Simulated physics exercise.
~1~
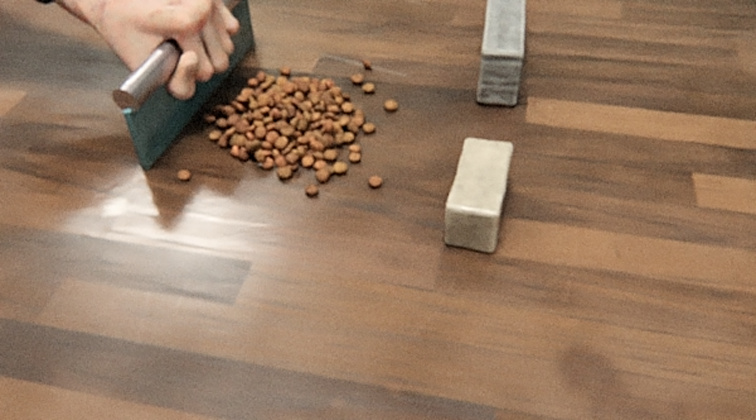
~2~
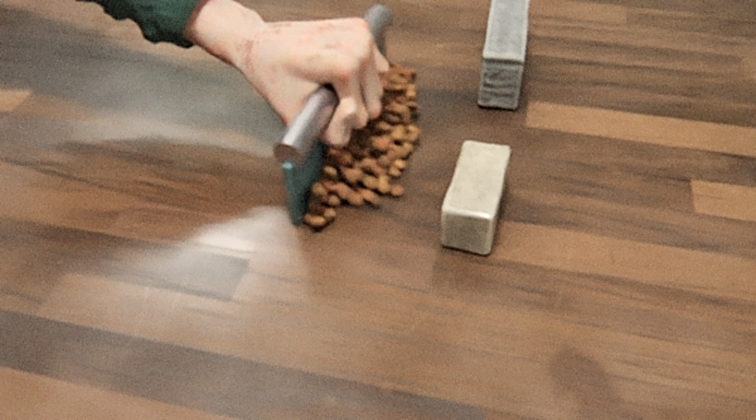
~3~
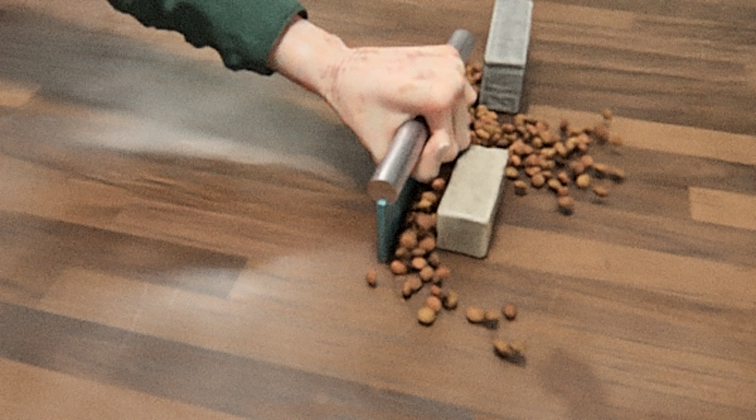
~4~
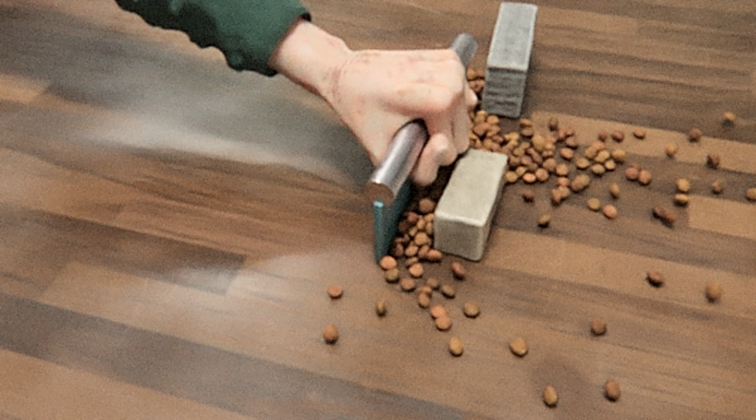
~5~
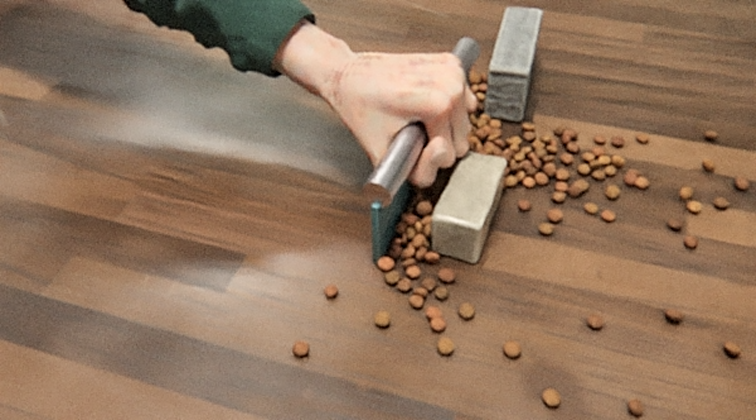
On a wooden surface, a hand scrapes kibble rightwards against two blocks, scattering some beyond them.
